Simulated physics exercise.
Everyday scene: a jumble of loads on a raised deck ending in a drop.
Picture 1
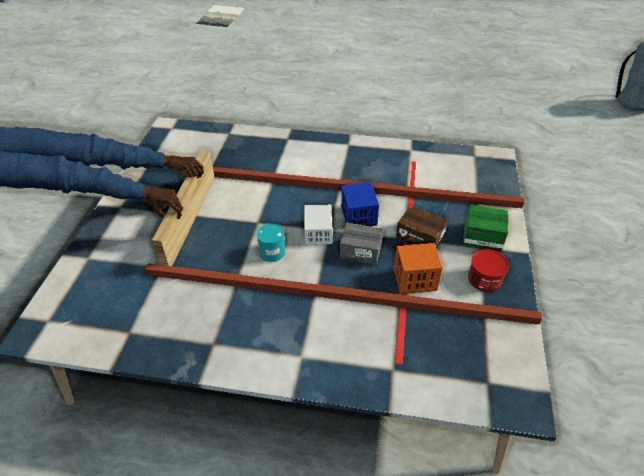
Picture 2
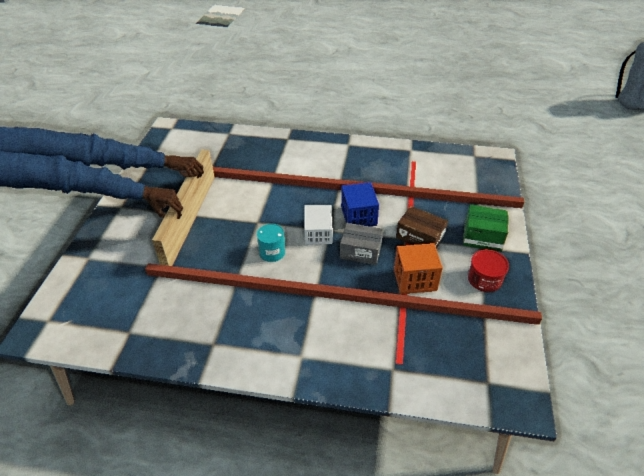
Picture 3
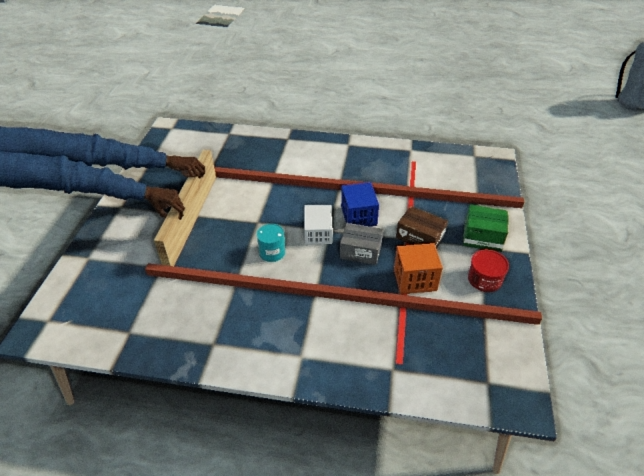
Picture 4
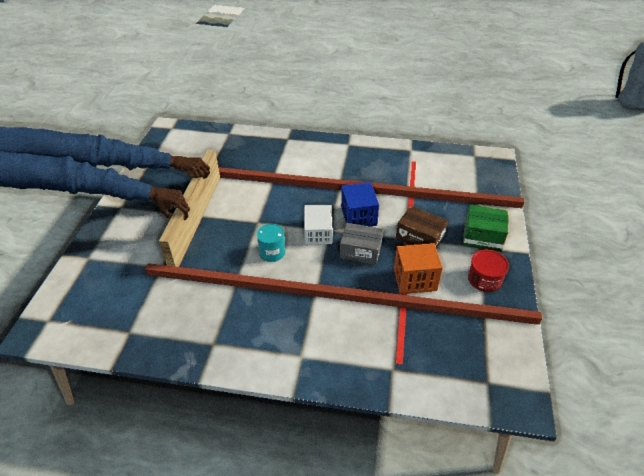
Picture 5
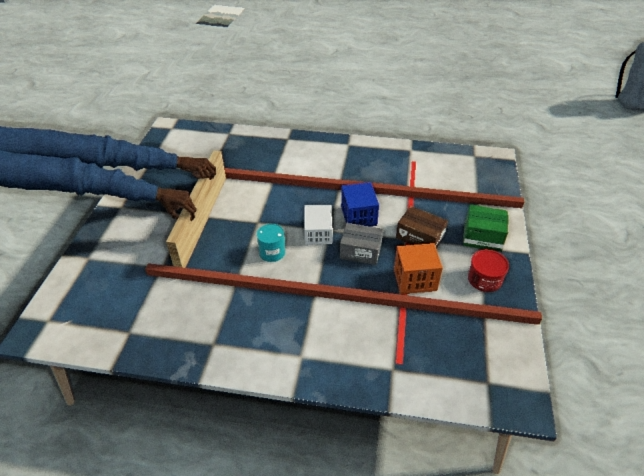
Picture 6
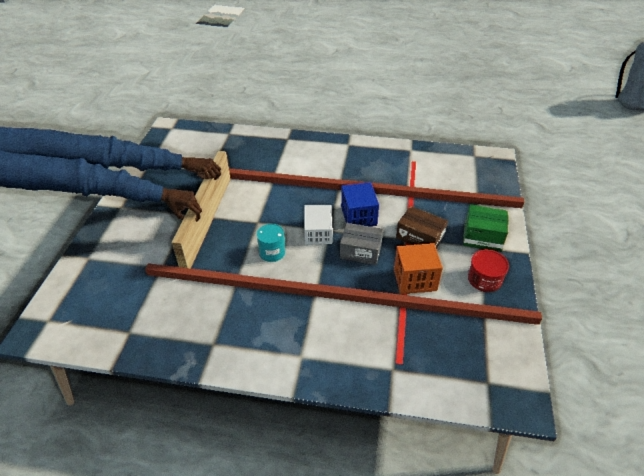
On a checkered table, two hands slowly slid a wooden plank a short way right between two rails, toward a teal tub and a cluster of colored crates and containers, which stayed still.
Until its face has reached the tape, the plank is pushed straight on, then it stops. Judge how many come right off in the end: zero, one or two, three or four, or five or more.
The number sent down is nothing.
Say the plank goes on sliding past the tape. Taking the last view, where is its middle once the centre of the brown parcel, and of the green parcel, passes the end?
The middle is at (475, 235) when it's the brown parcel, and at (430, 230) when it's the green parcel.
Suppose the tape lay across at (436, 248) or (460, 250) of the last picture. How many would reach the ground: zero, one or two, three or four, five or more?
Taking the places in turn, I'd pick one to two and then one or two.
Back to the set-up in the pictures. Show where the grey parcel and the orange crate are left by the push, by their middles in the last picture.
First object: (456, 255); second object: (449, 278).
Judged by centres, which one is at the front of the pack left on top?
The green parcel winds up nearest.
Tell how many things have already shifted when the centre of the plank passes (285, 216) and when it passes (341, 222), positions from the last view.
Tally: 1; 4.
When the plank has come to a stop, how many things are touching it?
It adds up to 3.
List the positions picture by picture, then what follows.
In the first picture, green parcel (486, 228); red pail (488, 271); brown parcel (422, 229); plank (187, 206); tape (408, 244).
In the second picture, red pail (487, 271); grey parcel (361, 244).
In the third picture, brown parcel (422, 229); plank (189, 206).
In the fourth picture, green parcel (486, 228); blue crate (359, 206).
In the fifth picture, red pail (487, 271); white crate (318, 225).
In the sixth picture, green parcel (486, 228); red pail (487, 271); brown parcel (422, 229); plank (204, 208); tape (408, 244).
Soon after, none off yet; green parcel at rest near (486, 228); red pail at rest near (487, 271); brown parcel at rest near (422, 229).
At rest, the number that fall off is zero.
